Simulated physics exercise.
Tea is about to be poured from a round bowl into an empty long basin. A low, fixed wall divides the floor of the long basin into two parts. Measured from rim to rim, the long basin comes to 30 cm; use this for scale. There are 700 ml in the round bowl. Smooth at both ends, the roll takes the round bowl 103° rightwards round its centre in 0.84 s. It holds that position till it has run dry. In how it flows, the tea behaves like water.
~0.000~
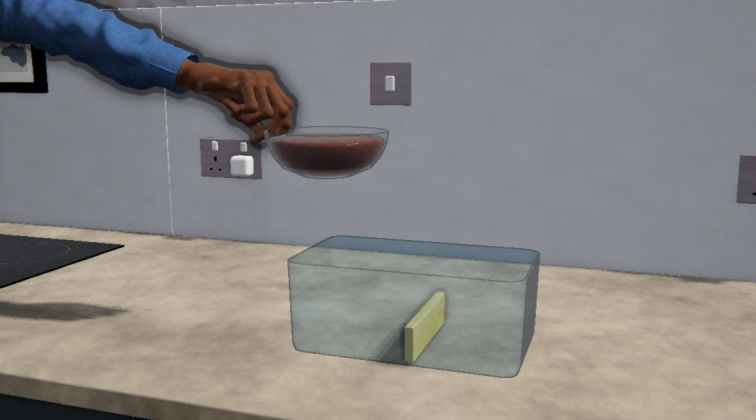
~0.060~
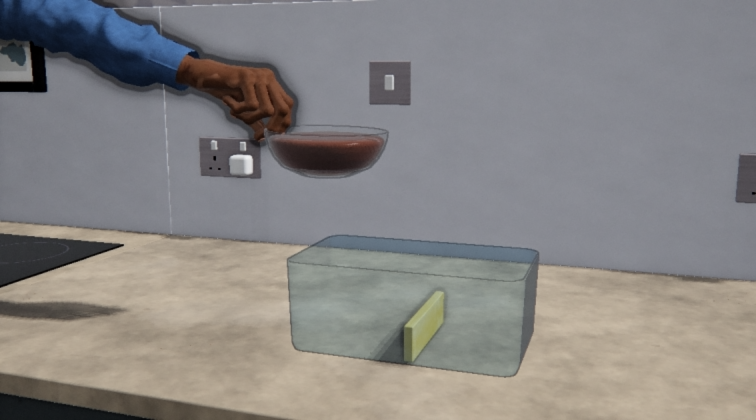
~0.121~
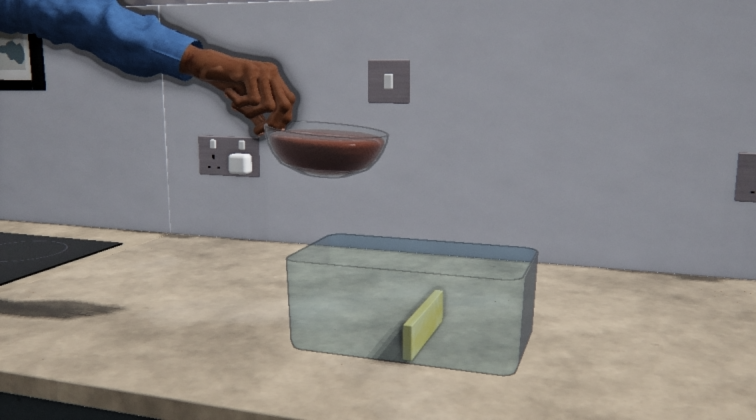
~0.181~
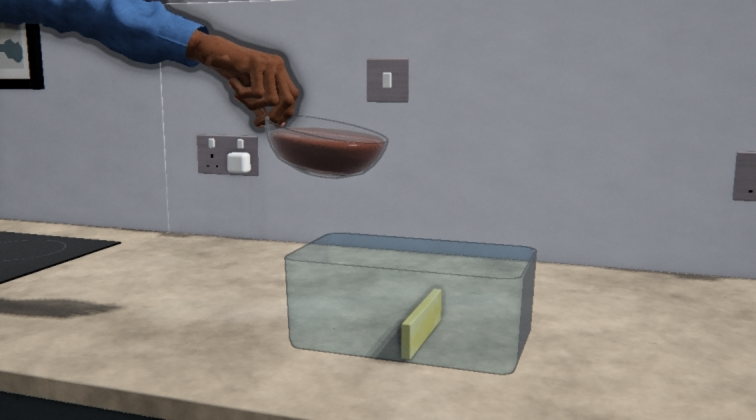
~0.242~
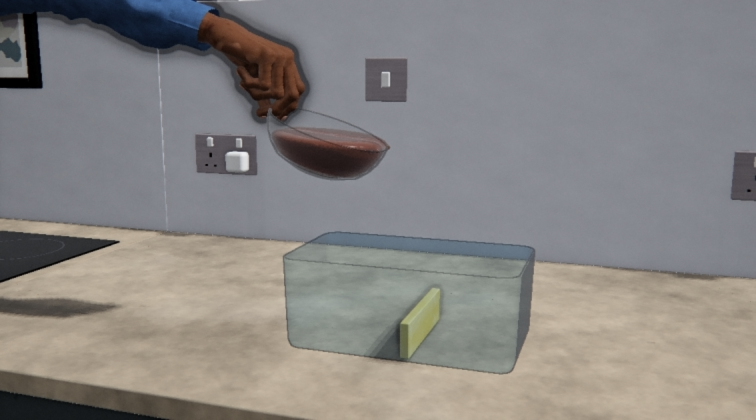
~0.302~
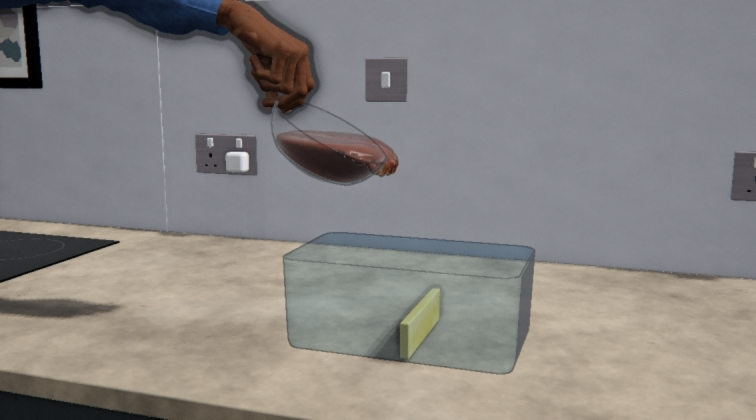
A hand tilting a clear round bowl of reddish-brown tea rightwards above a clear long basin, the tea starting over the rim.
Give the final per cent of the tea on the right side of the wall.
The right side ends with about 51 per cent.
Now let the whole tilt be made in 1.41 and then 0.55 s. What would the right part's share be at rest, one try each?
I'd say 60 percent on the first go, 35 percent on the next.
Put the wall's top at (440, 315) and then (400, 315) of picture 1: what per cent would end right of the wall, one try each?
Roughly 25 per cent, then 75 per cent.
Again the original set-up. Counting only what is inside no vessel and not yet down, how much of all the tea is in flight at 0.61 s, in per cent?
Near 26 per cent at that moment.
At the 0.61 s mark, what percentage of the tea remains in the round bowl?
Roughly 9 %.
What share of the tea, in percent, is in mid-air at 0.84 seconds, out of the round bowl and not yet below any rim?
Around 2 per cent of the liquid is in flight.
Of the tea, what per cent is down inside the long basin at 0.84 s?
Close to 98 in a hundred.
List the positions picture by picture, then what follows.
In the first frame, tilt 0°; pouring edge (385, 134); surface from (276, 137) to (384, 140); the long basin's rim runs from (310, 249) to (533, 267); the wall's top is at (426, 310).
In the second frame, tilt 1°; pouring edge (385, 135); surface from (276, 135) to (383, 140).
In the third frame, tilt 5°; pouring edge (385, 138); surface from (276, 133) to (383, 141).
In the fourth frame, tilt 11°; pouring edge (384, 144); surface from (277, 130) to (385, 142).
In the fifth frame, tilt 20°; pouring edge (383, 153); surface from (279, 129) to (384, 147); 3 per cent is over the edge.
In the sixth frame, tilt 30°; pouring edge (382, 164); surface from (283, 132) to (373, 151); 12 per cent is over the edge.
By 0.61 s the tilt is 86° and 9 per cent is still to pour, 21 is left of the wall and 44 right of it.
By 0.84 s the tilt is 103° and 0 per cent is still to pour, 47 is left of the wall and 51 right of it.
By 1.08 s the tilt is 103° and 0 per cent is still to pour, 48 is left of the wall and 51 right of it.
By 1.34 s the tilt is 103° and 0 per cent is still to pour, 48 is left of the wall and 51 right of it.
At rest 48 per cent lies left of the wall, 51 right of it and 1 outside.
